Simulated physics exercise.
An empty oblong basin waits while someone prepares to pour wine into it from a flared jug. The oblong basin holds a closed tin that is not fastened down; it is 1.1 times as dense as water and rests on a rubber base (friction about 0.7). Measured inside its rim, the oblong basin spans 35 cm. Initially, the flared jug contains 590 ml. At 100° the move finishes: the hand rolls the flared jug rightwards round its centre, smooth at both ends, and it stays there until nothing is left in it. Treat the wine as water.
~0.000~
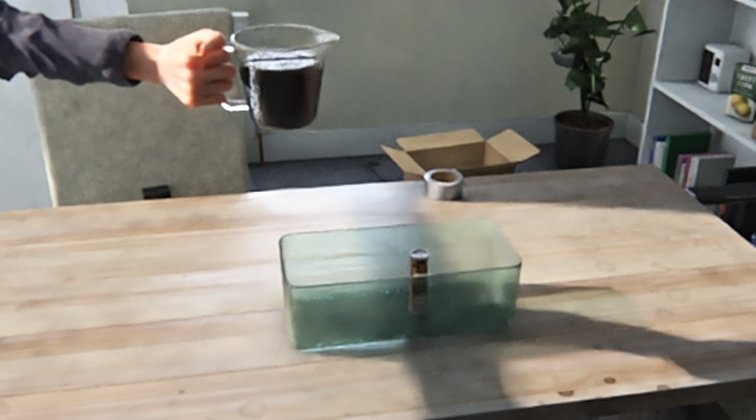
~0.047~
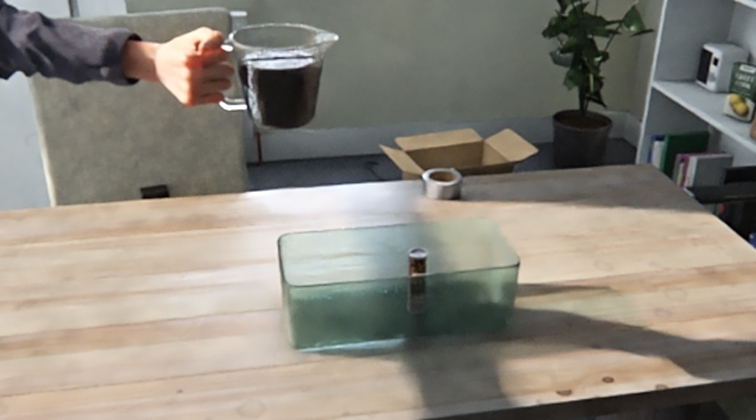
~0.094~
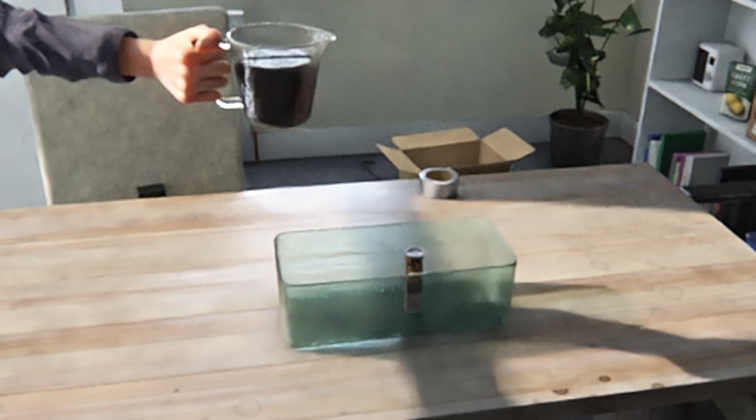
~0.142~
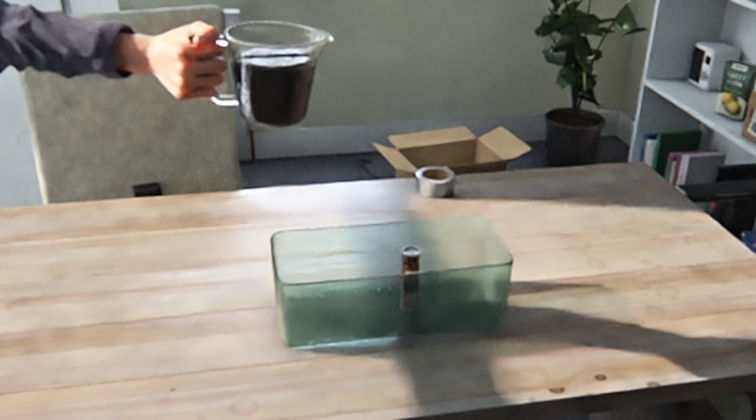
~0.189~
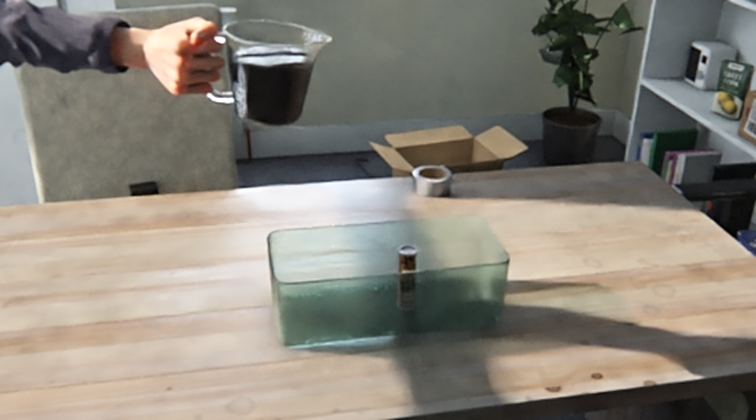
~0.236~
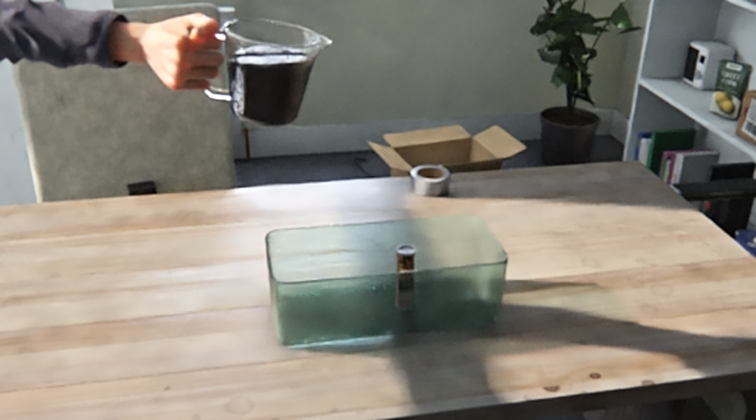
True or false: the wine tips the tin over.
True.
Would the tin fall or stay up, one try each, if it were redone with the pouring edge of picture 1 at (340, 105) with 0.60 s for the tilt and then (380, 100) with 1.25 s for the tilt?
Trial 1 - tin stays standing; trial 2 - tin tips.
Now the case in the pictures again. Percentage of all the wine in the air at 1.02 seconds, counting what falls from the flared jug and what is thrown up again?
About 38 per cent.
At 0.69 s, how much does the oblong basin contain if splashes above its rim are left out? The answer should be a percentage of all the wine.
At that time the basin holds about 0 per cent of the liquid.
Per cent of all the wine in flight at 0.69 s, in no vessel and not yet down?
Some 12 per cent, I reckon.
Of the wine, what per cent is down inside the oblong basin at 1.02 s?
Near 34 in a hundred.
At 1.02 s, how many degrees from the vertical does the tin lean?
About 10 degrees.
After 0.69 s the tilt is 58° and 87 per cent is still to pour; the tin stands where it began.
After 1.02 s the tilt is 92° and 27 per cent is still to pour; the tin leans 8°.
After 1.37 s the tilt is 100° and 1 per cent is still to pour; the tin lies on its side.
After 1.75 s the tilt is 100° and 0 per cent is still to pour; the tin lies on its side.
In the end the tin lies on its side.
